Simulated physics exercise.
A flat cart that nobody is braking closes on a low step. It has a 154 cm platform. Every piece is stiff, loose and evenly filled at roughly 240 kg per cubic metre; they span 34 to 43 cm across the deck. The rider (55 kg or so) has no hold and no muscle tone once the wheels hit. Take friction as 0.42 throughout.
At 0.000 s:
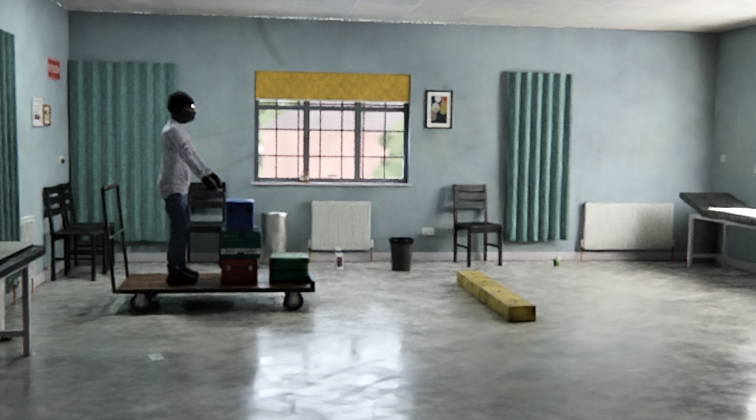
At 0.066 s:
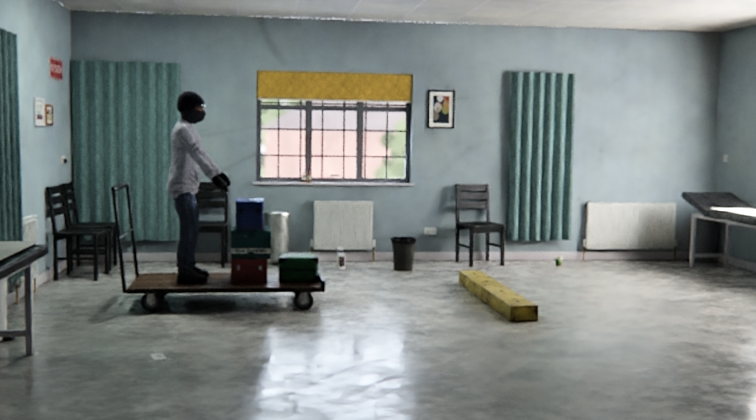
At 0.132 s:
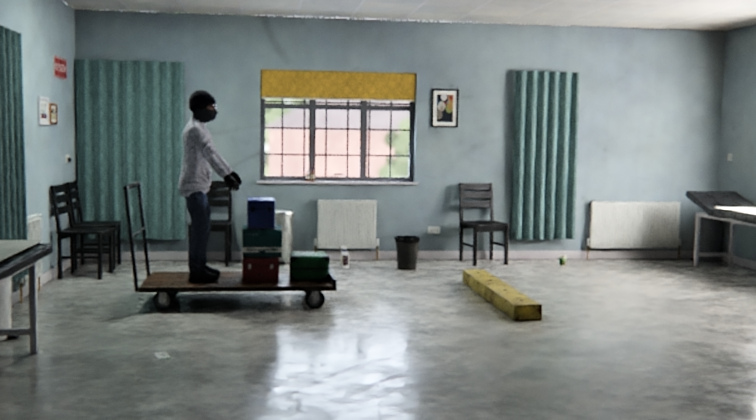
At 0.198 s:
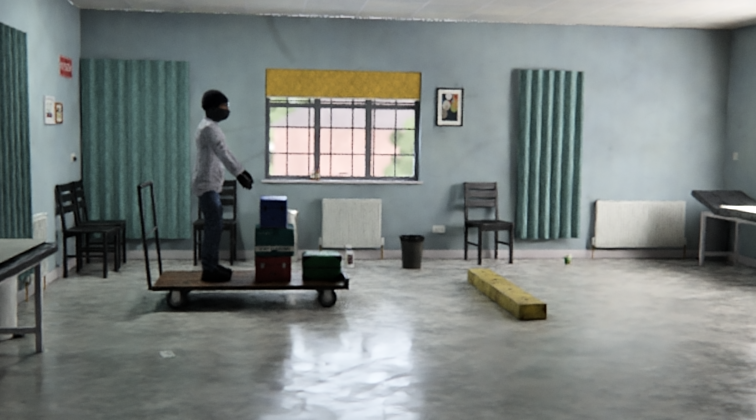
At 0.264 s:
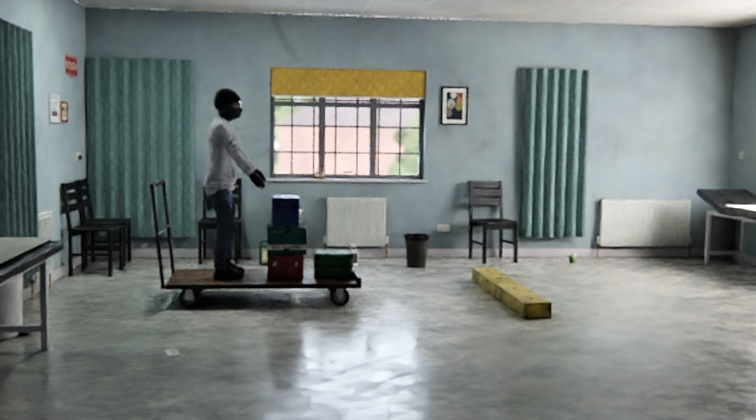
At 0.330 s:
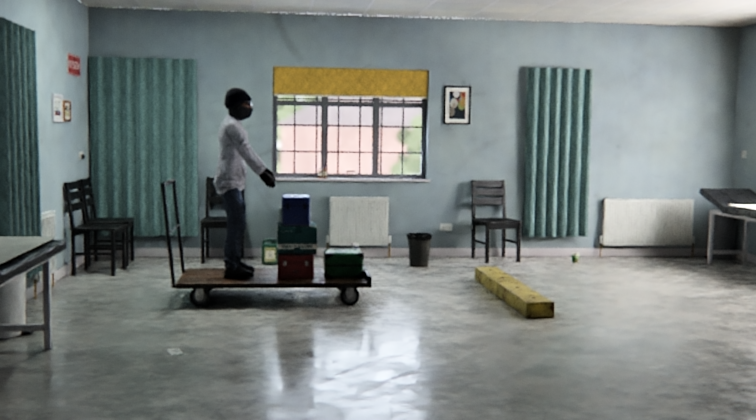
Person in dark headgear standing on a flat cart stacked with coloured boxes, rolling slowly rightward across a shiny grey floor.
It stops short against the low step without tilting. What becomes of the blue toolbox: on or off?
At this pace the blue toolbox stays on.
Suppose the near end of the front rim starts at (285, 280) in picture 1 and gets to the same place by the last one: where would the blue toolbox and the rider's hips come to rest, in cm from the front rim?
Then blue 40 past, hips 80 behind.
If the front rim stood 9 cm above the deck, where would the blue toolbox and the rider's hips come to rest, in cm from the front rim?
Then blue 40 behind, hips 110 behind.
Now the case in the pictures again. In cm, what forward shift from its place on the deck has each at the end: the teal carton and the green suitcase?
About: Teal 10, green 0.
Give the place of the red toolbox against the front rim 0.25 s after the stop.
Some 55 cm behind it.
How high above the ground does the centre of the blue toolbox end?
Roughly 75 cm above it.
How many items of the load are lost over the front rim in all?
The count is 0.
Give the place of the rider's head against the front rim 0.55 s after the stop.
Some 70 cm behind it.
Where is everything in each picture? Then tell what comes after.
Blue toolbox (240, 214), teal carton (241, 243), rim corner (313, 288); 156 cm short of the stop, in the first frame.
Blue toolbox (250, 214), teal carton (251, 242), rim corner (323, 287); 150 cm short of the stop, in the second frame.
Blue toolbox (261, 213), teal carton (262, 241), rim corner (335, 286); 144 cm short of the stop, in the third frame.
Blue toolbox (274, 212), teal carton (275, 240), rim corner (347, 285); 137 cm short of the stop, in the fourth frame.
Blue toolbox (286, 211), teal carton (287, 239), rim corner (359, 284); 131 cm short of the stop, in the fifth frame.
Blue toolbox (296, 210), teal carton (297, 238), rim corner (370, 283); 125 cm short of the stop. Speed about 1.0 m/s, in the sixth frame.
After 1.64 s the deck stops.
After 1.89 s the blue toolbox is 48 cm behind the rim, tilted 0°, near (455, 211) in the last picture's view.
After 2.19 s the blue toolbox is 43 cm behind the rim, tilted 0°, near (461, 211) in the last picture's view.
After 2.64 s the blue toolbox is 42 cm behind the rim, tilted 0°, near (462, 211) in the last picture's view.
When all is still (4.1 s), nothing is past the rim; behind it, teal carton, red toolbox, green suitcase, blue toolbox and the rider's hips.
